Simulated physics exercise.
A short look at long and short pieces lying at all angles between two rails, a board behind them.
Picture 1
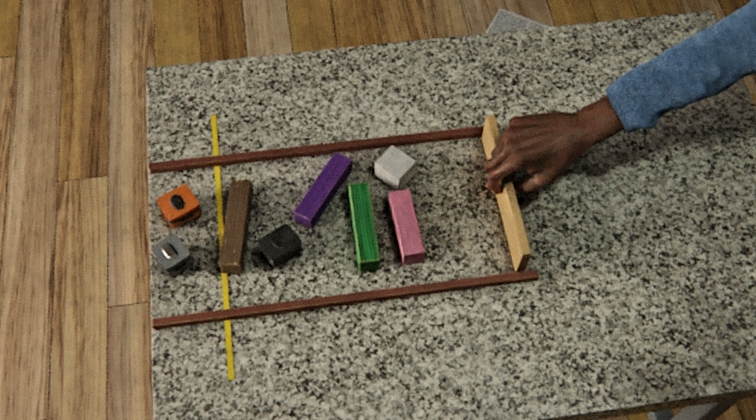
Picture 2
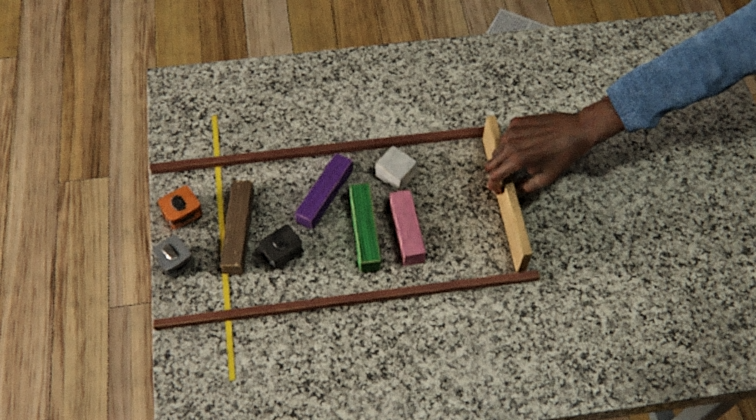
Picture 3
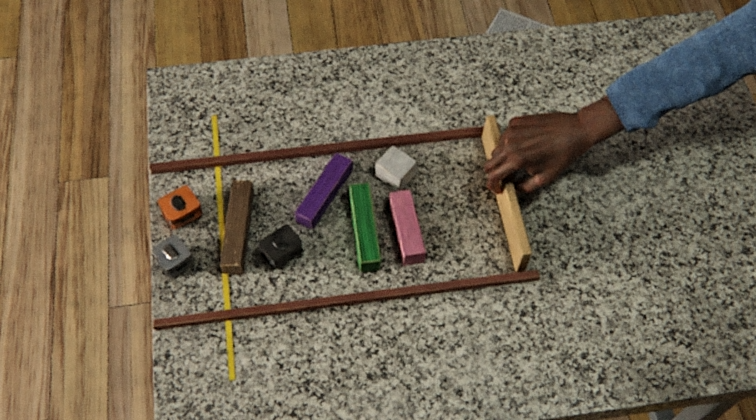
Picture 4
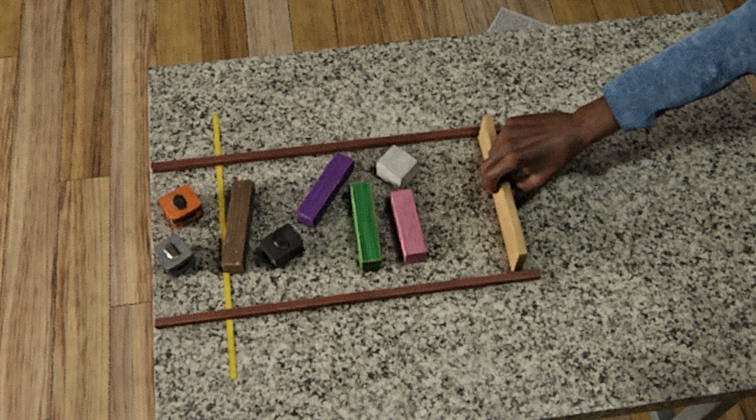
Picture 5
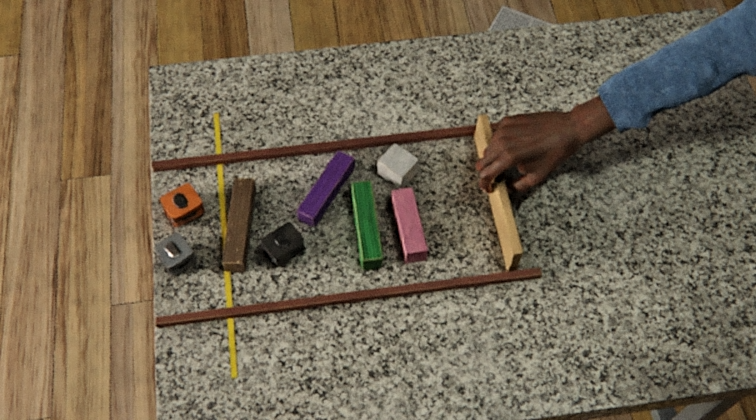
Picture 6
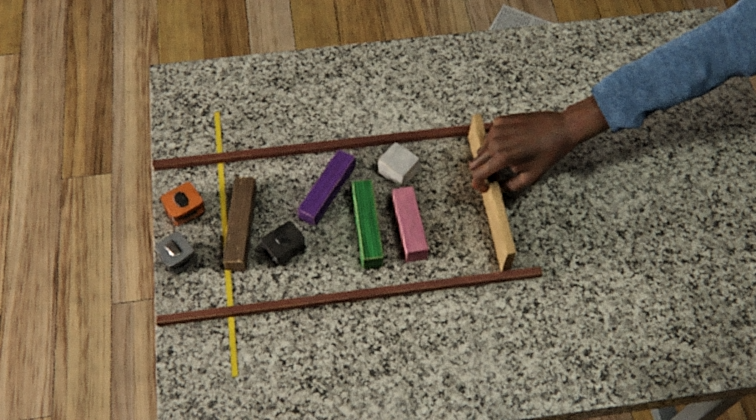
A hand slides a wooden board slightly left between two rails toward scattered blocks.
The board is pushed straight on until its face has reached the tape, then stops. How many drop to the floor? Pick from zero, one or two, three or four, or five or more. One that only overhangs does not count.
Here the number that fall off is three or four.
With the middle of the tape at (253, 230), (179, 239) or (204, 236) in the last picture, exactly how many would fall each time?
The counts: 2, 6 and 4.
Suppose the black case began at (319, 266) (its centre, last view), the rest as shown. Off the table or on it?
From there it remains up.
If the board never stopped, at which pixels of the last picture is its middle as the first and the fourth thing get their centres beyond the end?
About (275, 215), then (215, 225).
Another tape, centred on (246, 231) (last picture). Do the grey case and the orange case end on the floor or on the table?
The grey case drops off; the orange case goes over.
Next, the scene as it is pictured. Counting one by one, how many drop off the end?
In all, 3 of them.
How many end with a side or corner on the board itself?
It touches 2.
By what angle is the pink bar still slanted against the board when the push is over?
About 0°.
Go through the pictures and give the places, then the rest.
Grey case (173, 257); orange case (180, 208); brown bar (237, 226); board (505, 192); tape (222, 236), in the first frame.
Orange case (181, 209); pink bar (407, 227), in the second frame.
Brown bar (238, 226); white block (396, 169), in the third frame.
Grey case (175, 256); purple stick (326, 190), in the fourth frame.
Orange case (183, 206); black case (284, 246), in the fifth frame.
Grey case (177, 254); orange case (184, 205); brown bar (240, 223); board (491, 191); tape (225, 233), in the sixth frame.
Soon after, none off yet; grey case at rest near (177, 254); orange case at rest near (184, 205); brown bar at rest near (240, 223).
After that, none off yet; grey case tilting a little near (145, 250); orange case displaced about its own width near (157, 203); brown bar displaced a little near (183, 224).
In the end, the number that fall off is three or four; gone, brown bar, orange case and grey case.
